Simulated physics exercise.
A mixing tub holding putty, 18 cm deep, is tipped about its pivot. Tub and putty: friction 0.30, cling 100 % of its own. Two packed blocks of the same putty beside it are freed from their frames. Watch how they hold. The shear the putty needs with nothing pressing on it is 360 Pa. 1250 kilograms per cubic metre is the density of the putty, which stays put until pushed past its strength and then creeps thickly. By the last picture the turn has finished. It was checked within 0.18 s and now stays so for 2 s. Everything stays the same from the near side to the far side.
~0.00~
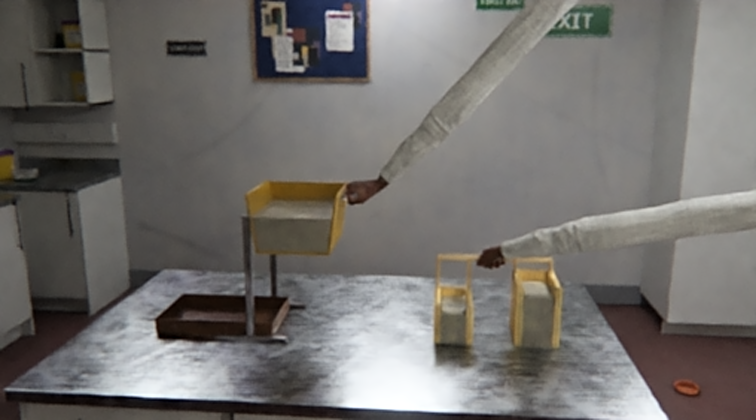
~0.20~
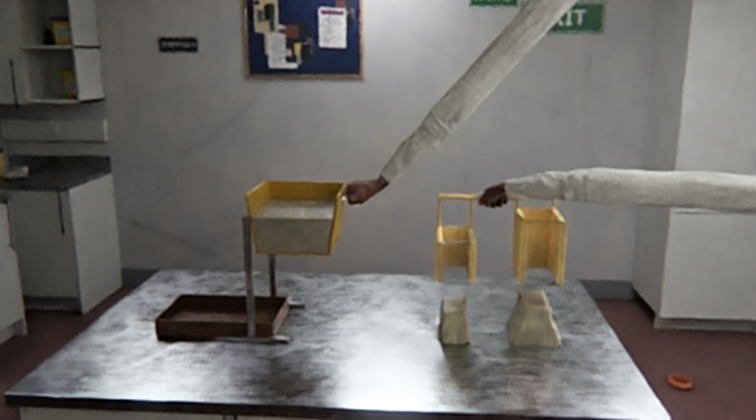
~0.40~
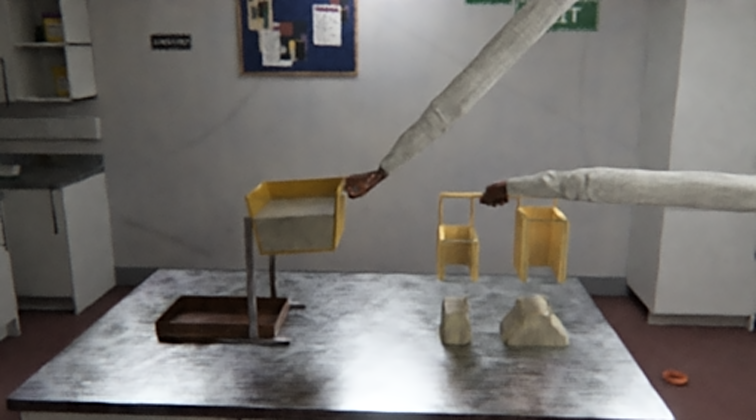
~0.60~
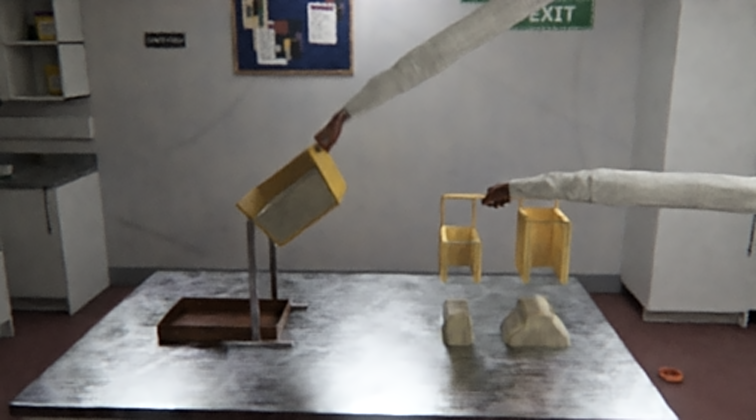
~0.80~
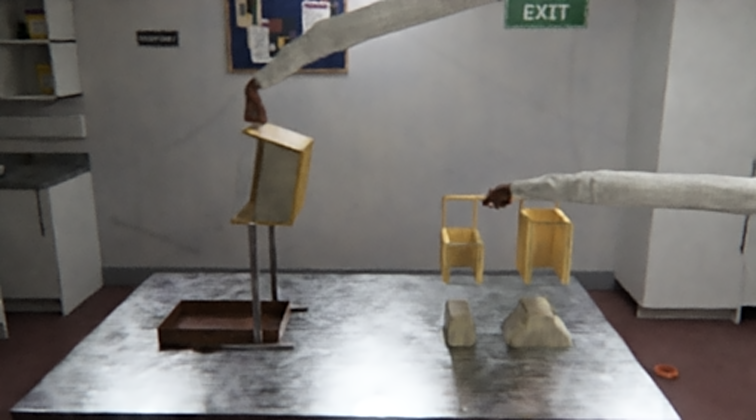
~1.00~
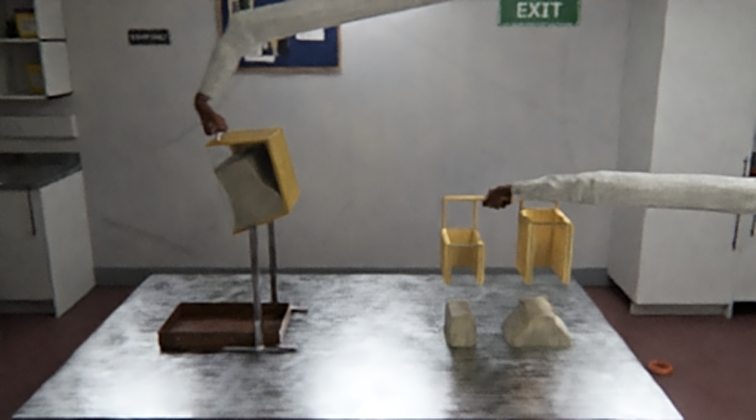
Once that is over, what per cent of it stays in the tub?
Some 0 per cent stays in the tub.
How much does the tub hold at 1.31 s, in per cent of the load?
About 20 %.
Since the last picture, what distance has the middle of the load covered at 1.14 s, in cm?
About 13 cm.
After 1.14 s, the tub is at 103 degrees and holds 40 %.
After 1.31 s, the tub is at 103 degrees and holds 20 %.
After 1.48 s, the tub is at 103 degrees and holds 0 %.
After 1.65 s, the tub is at 103 degrees and holds 0 %.
After 3.00 s, at the end, the tub is at 103 degrees and holds 0 %.
